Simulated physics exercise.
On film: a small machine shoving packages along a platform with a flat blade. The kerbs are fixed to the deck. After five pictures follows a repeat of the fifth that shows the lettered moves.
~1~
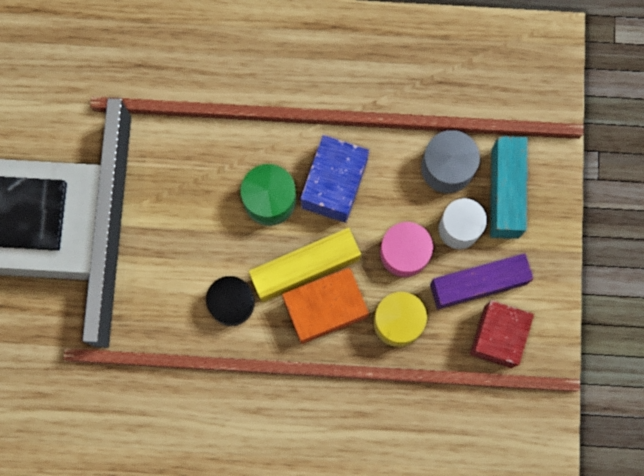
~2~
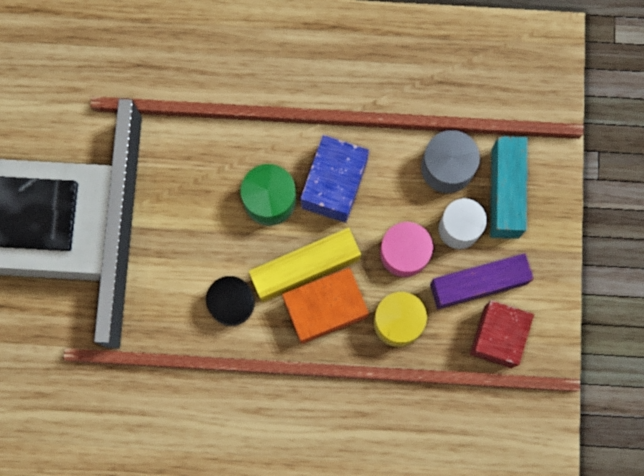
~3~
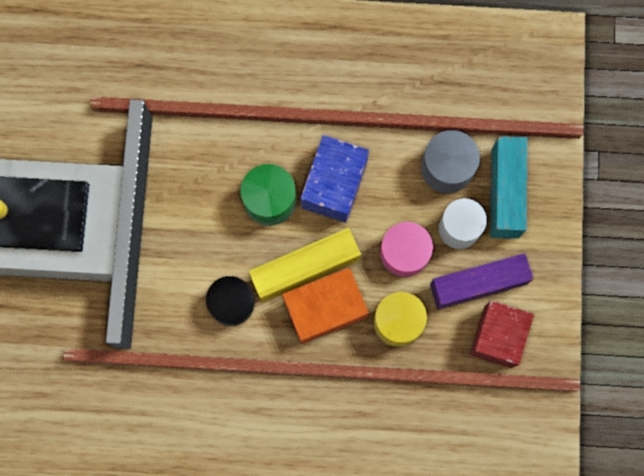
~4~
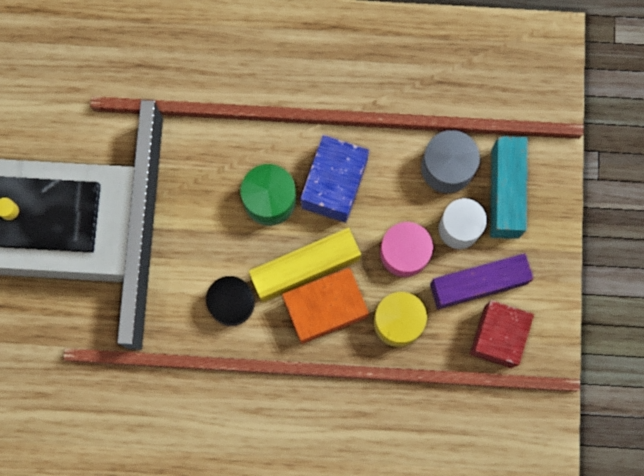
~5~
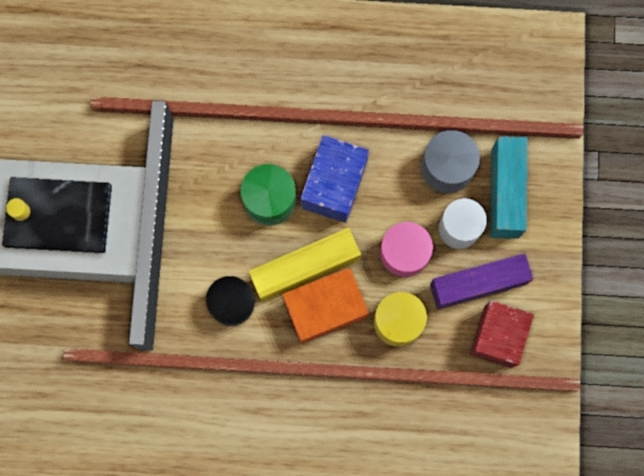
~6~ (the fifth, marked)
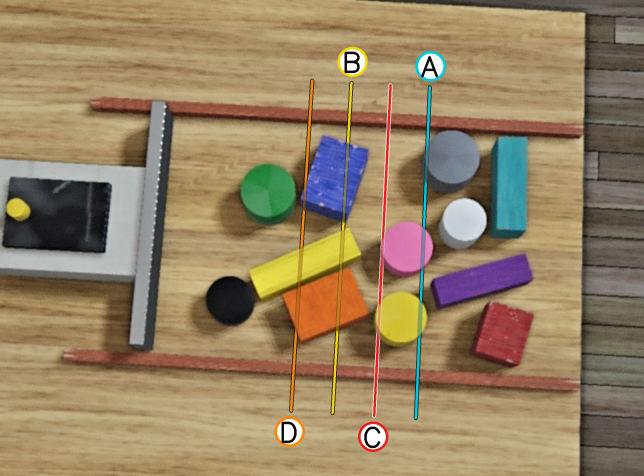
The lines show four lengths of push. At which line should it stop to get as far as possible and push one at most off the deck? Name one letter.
Line A.
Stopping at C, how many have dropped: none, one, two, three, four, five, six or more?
In all, none.
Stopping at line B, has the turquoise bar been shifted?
No.
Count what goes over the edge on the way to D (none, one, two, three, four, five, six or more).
The count is none.
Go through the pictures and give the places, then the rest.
In the first picture, yellow stick (305, 266); purple bar (481, 282); white canister (462, 225).
In the second picture, robot (31, 213); orange crate (326, 307).
In the third picture, robot (42, 214); blue crate (334, 180).
In the fourth picture, robot (54, 214); turquoise bar (509, 188).
In the fifth picture, robot (65, 215); yellow canister (400, 320); green canister (269, 195); grey canister (450, 162).
On the copy, A at (423, 248); B at (342, 243); C at (383, 245); D at (302, 241).
On A. First, robot (166, 221); black canister (275, 326); orange crate (333, 308).
Then, robot (265, 227); purple bar (501, 280); white canister (476, 215).
Finally, robot (338, 231); purple bar (568, 272); red crate (558, 339); none fallen.
By contrast, B is within the limit but short; C is within the limit but short; D is within the limit but short.
